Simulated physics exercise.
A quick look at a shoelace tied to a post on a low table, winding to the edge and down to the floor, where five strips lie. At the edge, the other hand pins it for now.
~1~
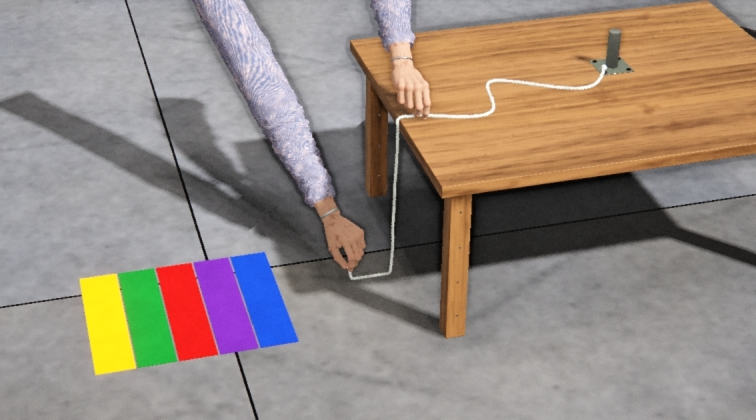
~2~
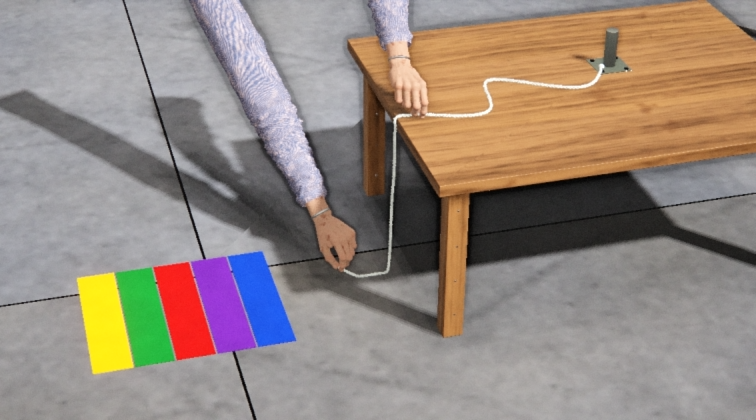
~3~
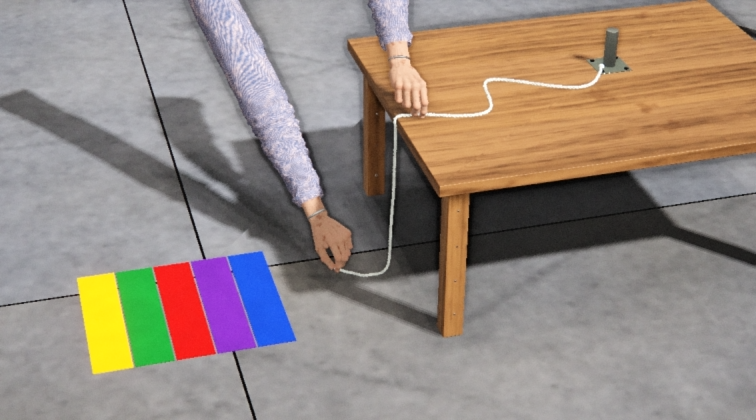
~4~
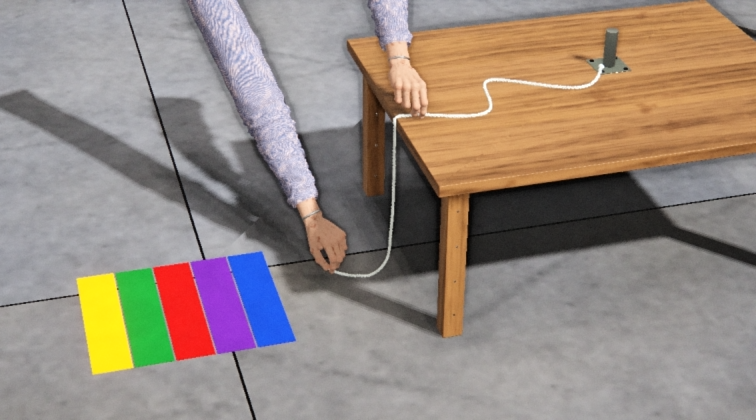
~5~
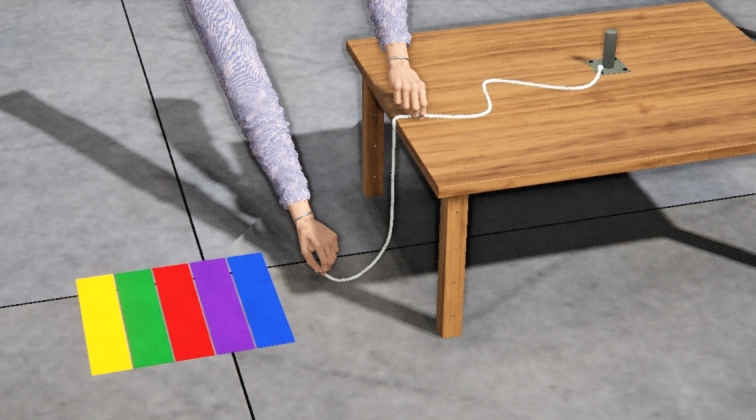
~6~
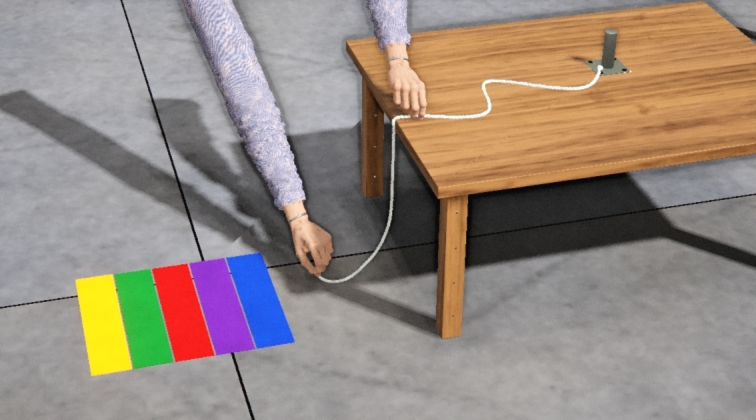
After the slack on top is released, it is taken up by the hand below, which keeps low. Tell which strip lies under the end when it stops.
The green strip.
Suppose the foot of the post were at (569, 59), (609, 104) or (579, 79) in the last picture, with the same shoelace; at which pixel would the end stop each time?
Somewhere near (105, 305), (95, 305) and (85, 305), in that order.
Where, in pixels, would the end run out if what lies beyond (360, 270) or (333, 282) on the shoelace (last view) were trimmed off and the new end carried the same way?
It would be at (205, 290) in the first case and at (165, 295) in the second.
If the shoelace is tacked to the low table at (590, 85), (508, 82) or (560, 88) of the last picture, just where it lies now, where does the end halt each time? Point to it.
First near (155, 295), then near (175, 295), then near (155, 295).
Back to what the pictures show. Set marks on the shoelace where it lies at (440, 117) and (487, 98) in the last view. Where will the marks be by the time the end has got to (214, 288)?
The first at (382, 142), the second at (437, 103).
Soon after, end near (214, 288); over purple.
After that, end near (164, 295); over red.
At the stop, end near (136, 300); over green. It gets as far as the green strip.
